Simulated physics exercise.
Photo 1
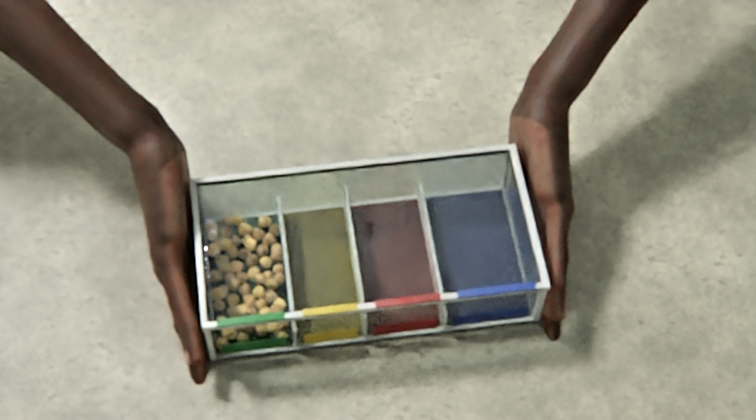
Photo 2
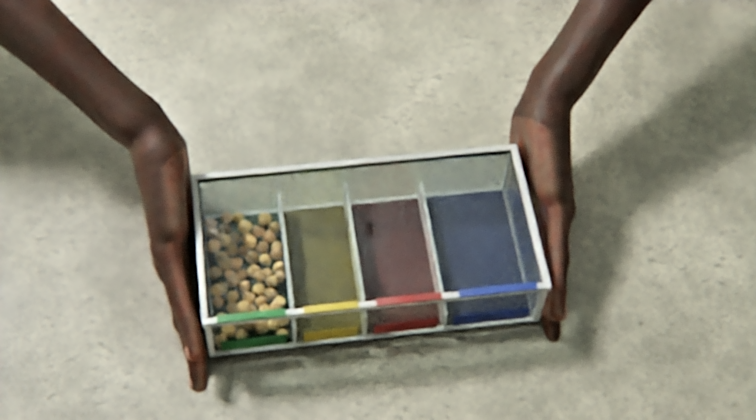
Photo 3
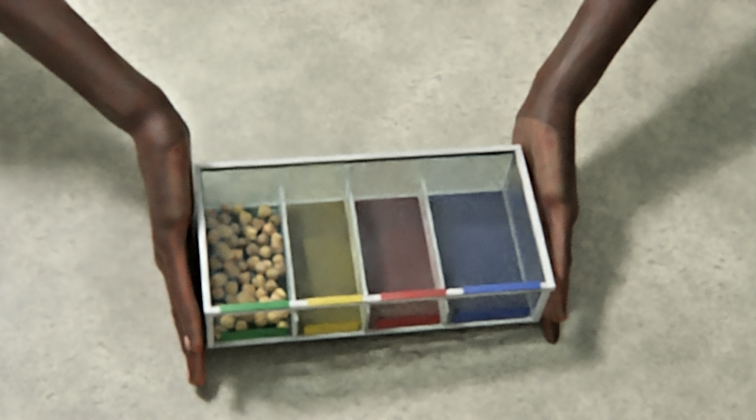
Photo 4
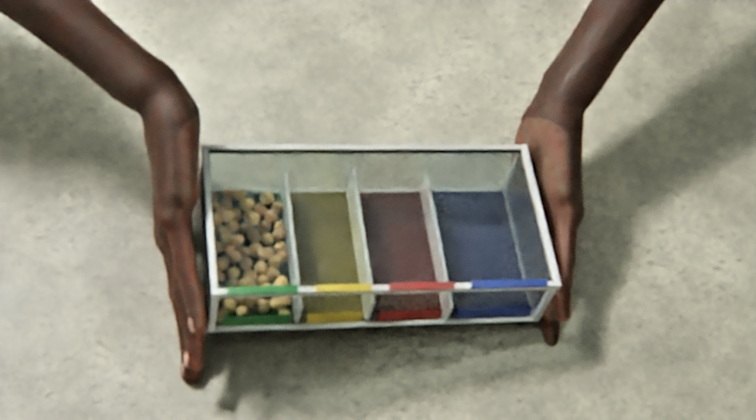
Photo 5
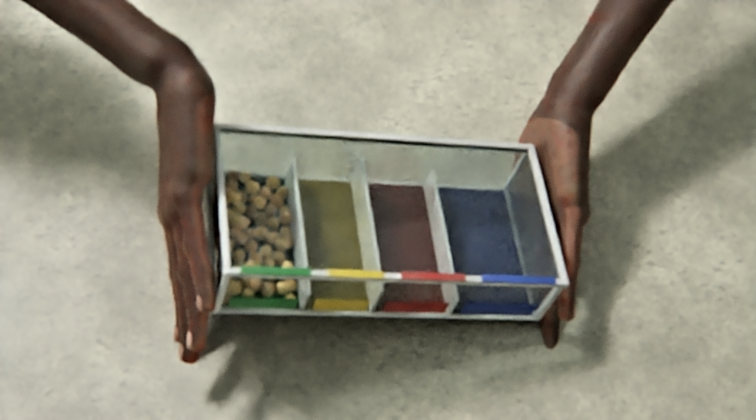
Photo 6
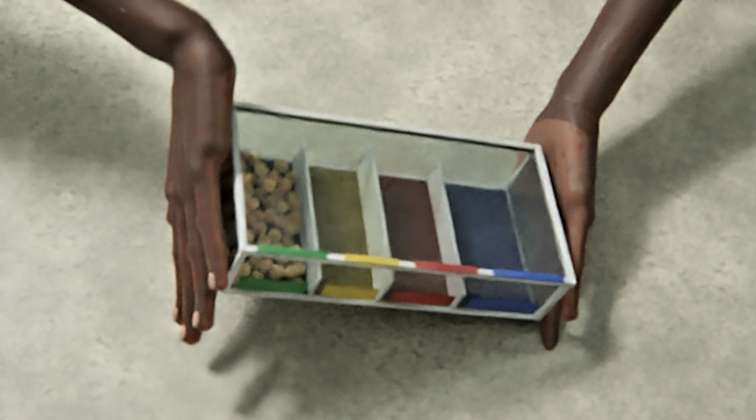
Two hands held a clear, closed box with four colored sections, dried chickpeas filling the green one at the left, and slowly raised its left end so it slanted down toward the right.
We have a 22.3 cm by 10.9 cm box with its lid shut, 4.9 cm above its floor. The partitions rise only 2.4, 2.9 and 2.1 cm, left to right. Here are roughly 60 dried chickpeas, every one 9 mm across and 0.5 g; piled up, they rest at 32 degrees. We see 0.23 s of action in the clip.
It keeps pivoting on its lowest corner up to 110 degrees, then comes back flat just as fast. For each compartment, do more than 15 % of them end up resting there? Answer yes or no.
Red: No, blue: Yes, green: No, yellow: No.
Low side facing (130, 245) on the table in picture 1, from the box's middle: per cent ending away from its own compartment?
My guess is roughly 0 percent.
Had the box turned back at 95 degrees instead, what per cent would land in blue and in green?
Blue 70 %, green 5 %.
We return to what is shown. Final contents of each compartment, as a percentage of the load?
Red: 0 %, blue: 100 %, green: 0 %, yellow: 0 %.
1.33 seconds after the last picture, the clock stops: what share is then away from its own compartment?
Some 100 percent.
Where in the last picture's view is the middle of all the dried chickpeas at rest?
Near (492, 226).
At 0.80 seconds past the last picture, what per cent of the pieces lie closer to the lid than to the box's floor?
Roughly 100 per cent.
Then, 0.80 s after the last picture, tilt 110 degrees; red 5 %, green 35 %, yellow 60 %.
Then, 1.33 s after the last picture, tilt 48 degrees; blue 100 %.
Then, 1.93 s after the last picture, tilt 0 degrees; blue 100 %.
In the end, red 0 %, blue 100 %, green 0 %, yellow 0 %.
